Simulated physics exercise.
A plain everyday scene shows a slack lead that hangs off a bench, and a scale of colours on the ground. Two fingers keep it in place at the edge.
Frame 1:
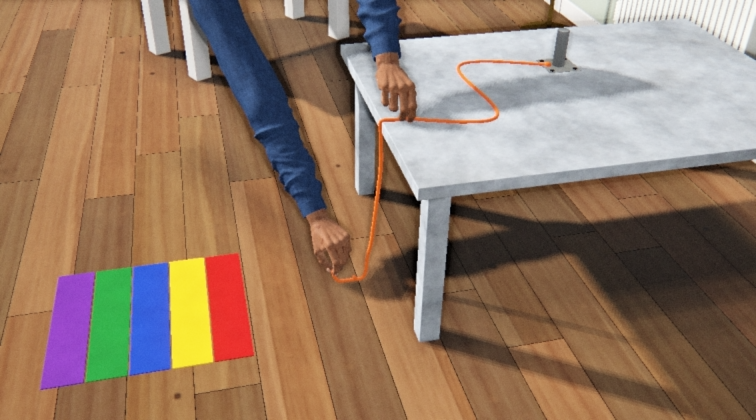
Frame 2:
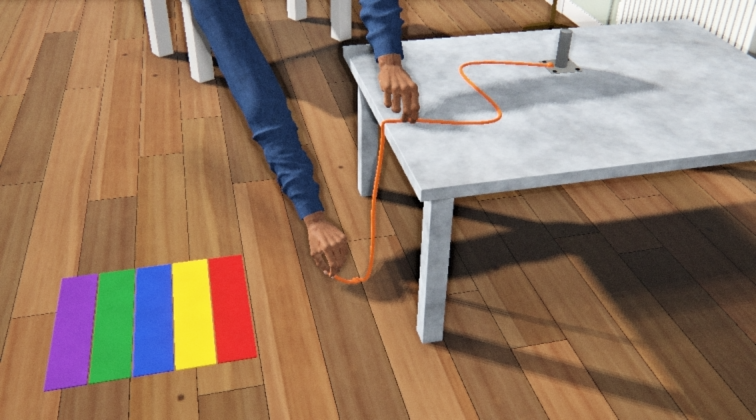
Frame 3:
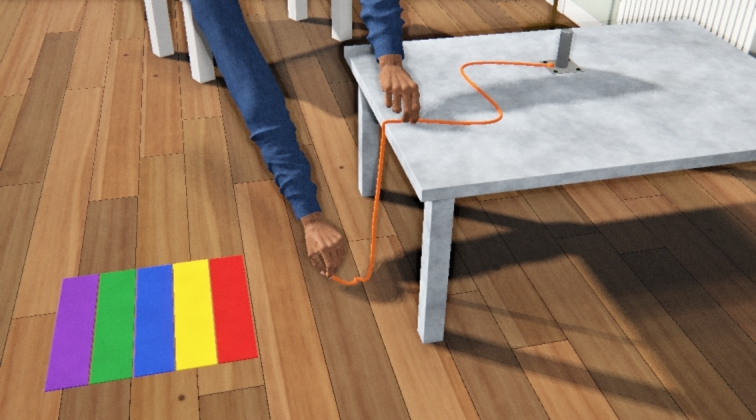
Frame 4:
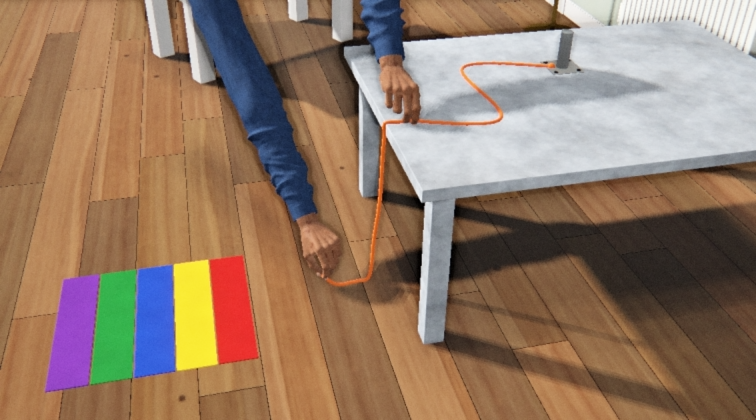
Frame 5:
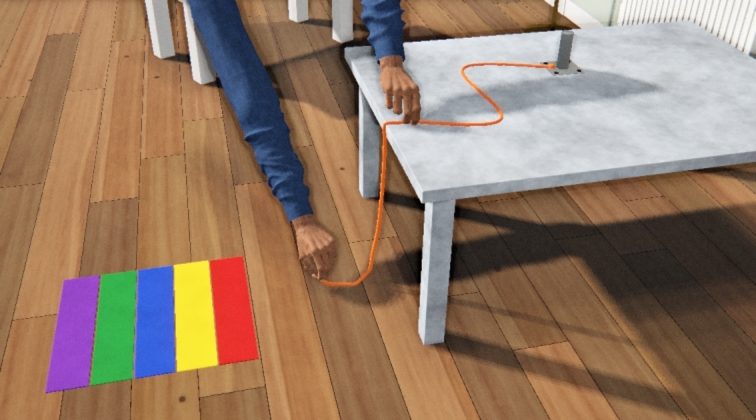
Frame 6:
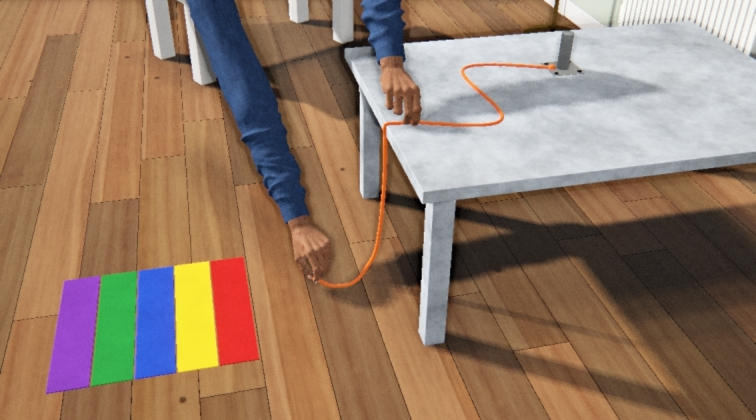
On a wooden floor beside a grey table, one hand pinning an orange cord at the edge, another drawing its end slightly left.
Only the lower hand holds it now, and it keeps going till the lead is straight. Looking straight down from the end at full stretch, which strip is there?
The purple strip is there.
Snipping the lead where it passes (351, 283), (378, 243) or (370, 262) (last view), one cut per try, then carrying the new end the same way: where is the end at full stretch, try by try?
Respectively (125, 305), (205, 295) and (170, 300).
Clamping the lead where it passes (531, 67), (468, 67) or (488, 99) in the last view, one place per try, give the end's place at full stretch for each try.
(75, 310), (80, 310) and (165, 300).
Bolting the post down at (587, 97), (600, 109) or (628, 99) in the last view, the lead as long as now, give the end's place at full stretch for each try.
First (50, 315), then (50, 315), and last (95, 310).
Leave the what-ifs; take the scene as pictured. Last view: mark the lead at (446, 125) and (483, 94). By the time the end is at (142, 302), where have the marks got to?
First point (364, 174), second point (422, 101).
Soon after, end near (142, 302); over blue.
After that, end near (94, 309); over green.
At the stop, end near (66, 313); over purple. It gets as far as the purple strip.
